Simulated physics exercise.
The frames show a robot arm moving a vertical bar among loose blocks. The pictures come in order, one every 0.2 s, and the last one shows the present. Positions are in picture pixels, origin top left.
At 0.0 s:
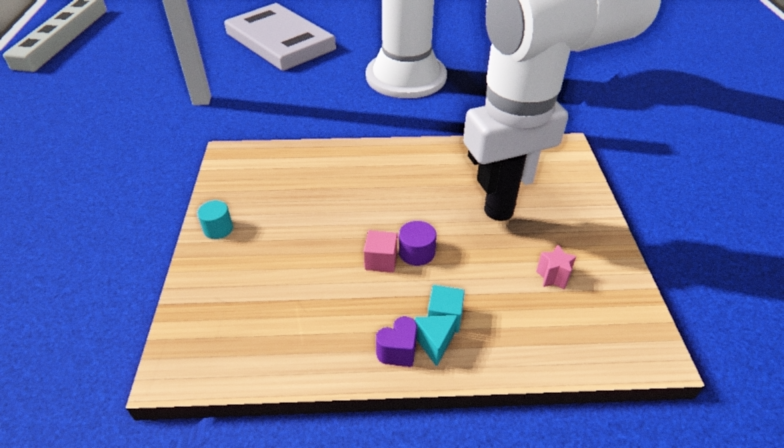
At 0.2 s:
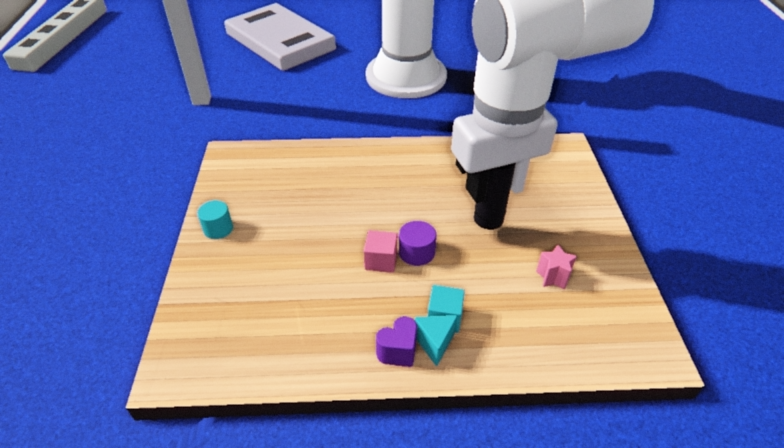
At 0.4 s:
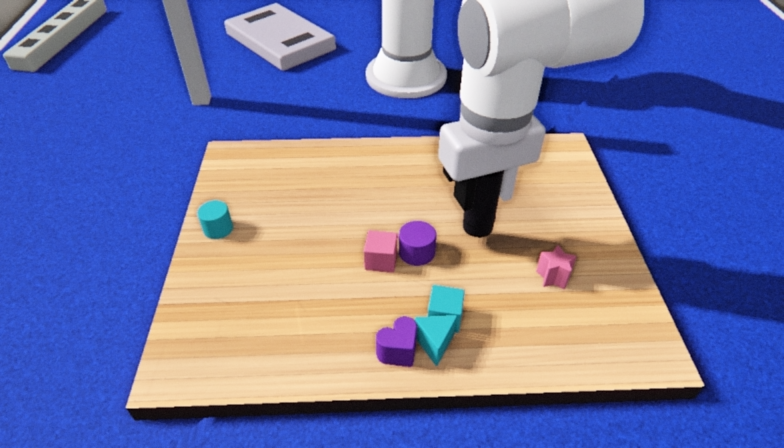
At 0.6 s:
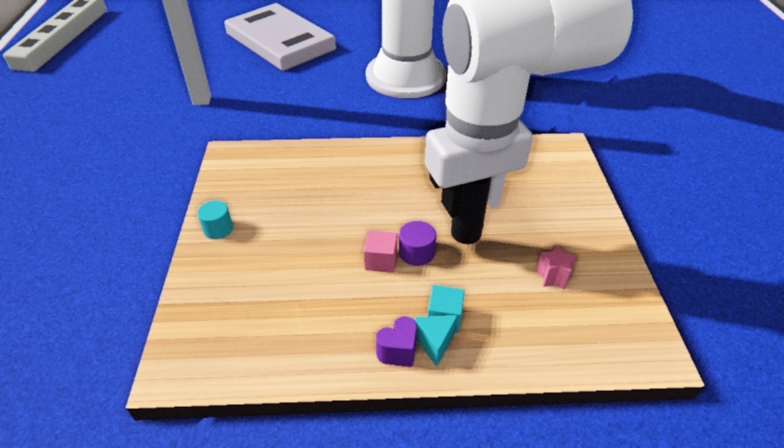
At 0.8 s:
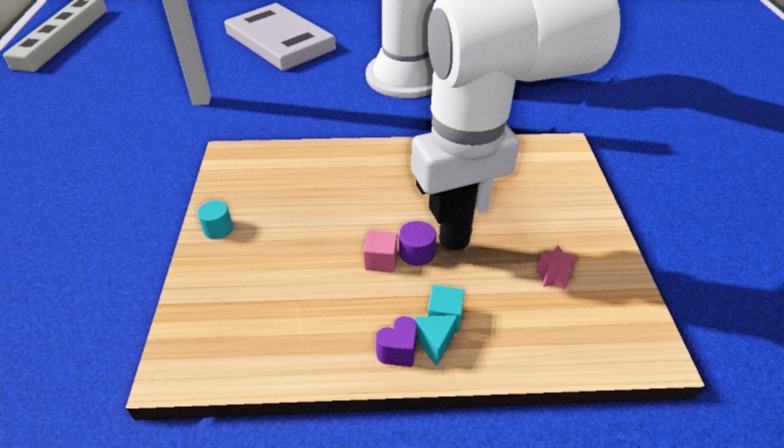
On a wooden board over blue cloth, a robot arm moving a black vertical bar slowly left and slightly nearer among still blocks.
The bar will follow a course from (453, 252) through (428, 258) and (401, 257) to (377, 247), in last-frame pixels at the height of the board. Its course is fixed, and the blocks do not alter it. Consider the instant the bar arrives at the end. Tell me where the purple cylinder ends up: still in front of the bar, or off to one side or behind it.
Pushed ahead.
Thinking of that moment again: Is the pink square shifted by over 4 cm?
Short answer: Yes.
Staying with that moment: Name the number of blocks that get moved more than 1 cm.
Total moved: Two.
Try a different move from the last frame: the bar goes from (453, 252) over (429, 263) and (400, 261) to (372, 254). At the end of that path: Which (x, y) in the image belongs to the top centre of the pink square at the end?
It sits at (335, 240).
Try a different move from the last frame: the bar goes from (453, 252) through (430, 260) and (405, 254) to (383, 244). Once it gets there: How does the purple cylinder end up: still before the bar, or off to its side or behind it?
My prediction: In front.
What follows on the original path. One third of the way, bar (428, 246); pink square (362, 241), turned 45° anticlockwise; purple cylinder (395, 231).
Two thirds of the way, bar (400, 244); pink square (344, 243), turned 60° anticlockwise; purple cylinder (370, 226).
At the end, bar (377, 234); pink square (341, 243), turned 65° anticlockwise; purple cylinder (347, 216); turquoise square in place.
